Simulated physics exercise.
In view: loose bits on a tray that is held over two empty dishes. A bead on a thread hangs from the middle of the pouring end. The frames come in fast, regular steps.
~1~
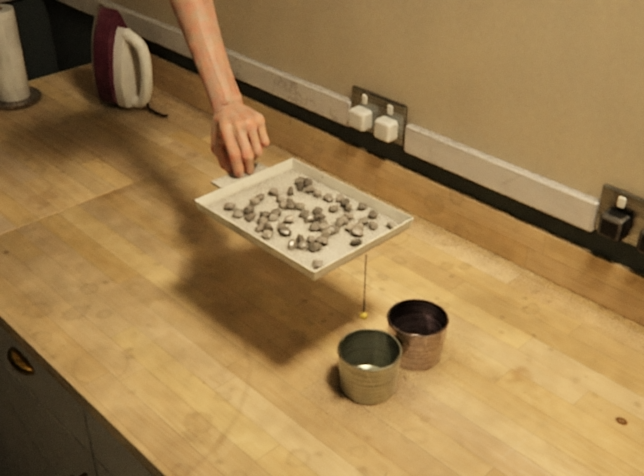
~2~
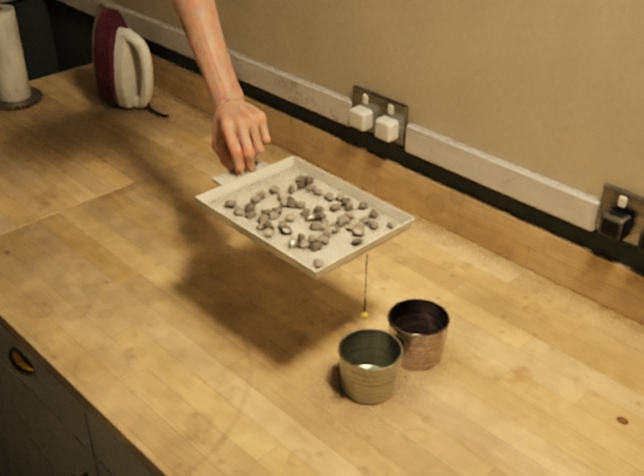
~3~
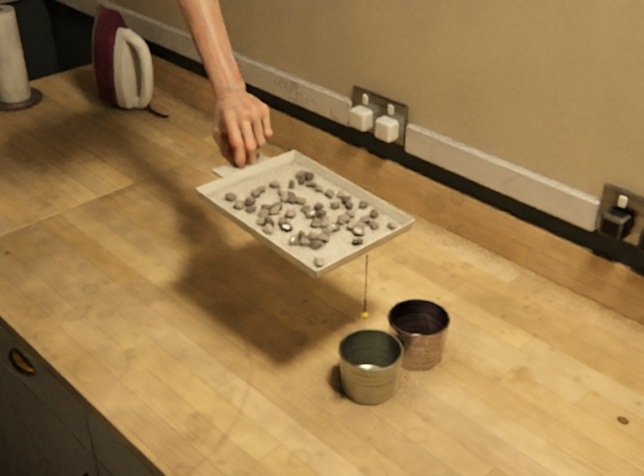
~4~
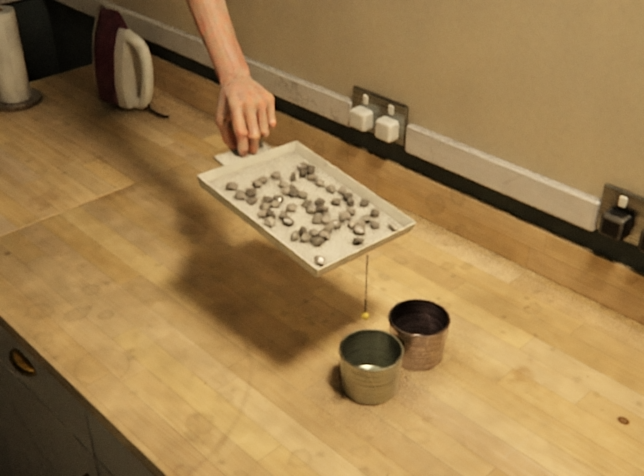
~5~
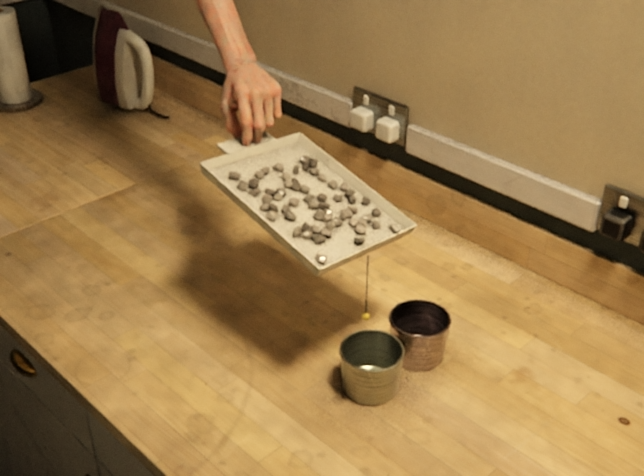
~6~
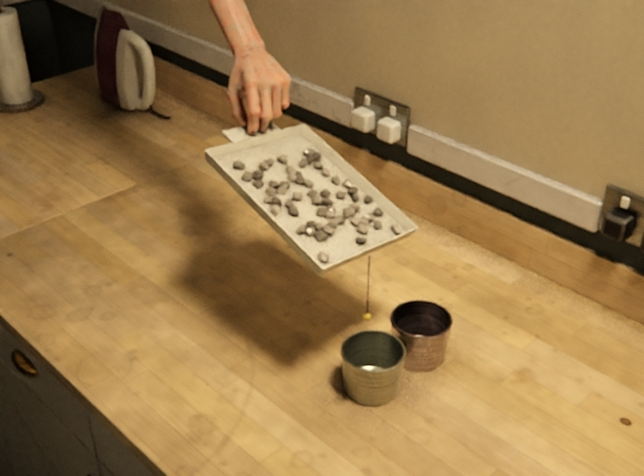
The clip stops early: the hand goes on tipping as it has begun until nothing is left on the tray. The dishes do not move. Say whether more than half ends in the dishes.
The two hold over half of the load.
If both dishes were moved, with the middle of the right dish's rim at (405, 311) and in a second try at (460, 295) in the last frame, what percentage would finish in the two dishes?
The first gives 70 %, the second 60 %.
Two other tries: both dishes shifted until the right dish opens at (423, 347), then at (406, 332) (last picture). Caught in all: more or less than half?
One: Below a half. Two: Under half.
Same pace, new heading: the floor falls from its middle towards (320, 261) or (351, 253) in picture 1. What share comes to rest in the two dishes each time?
Roughly 10 per cent, and 60 per cent.
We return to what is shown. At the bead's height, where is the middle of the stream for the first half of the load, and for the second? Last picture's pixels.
Early half (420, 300), late half (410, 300).
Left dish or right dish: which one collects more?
Fuller: The right one.
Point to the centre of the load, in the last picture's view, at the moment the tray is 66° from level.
Close to (389, 229).
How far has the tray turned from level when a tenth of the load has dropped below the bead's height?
Around 75° of tilt.
Soon, tray tipped steeply; nearly all on the tray; a small part in the air.
A while on, tray tipped past a quarter turn; about a quarter on the tray; a stray few in the left dish; about a third in the right dish; about a quarter outside both; about a quarter in the air.
Towards the end, tray tipped past a quarter turn; a small part in the left dish; about half in the right dish; about a third outside both.
Finally, tray tipped past a quarter turn; a small part in the left dish; about half in the right dish; about a third outside both.
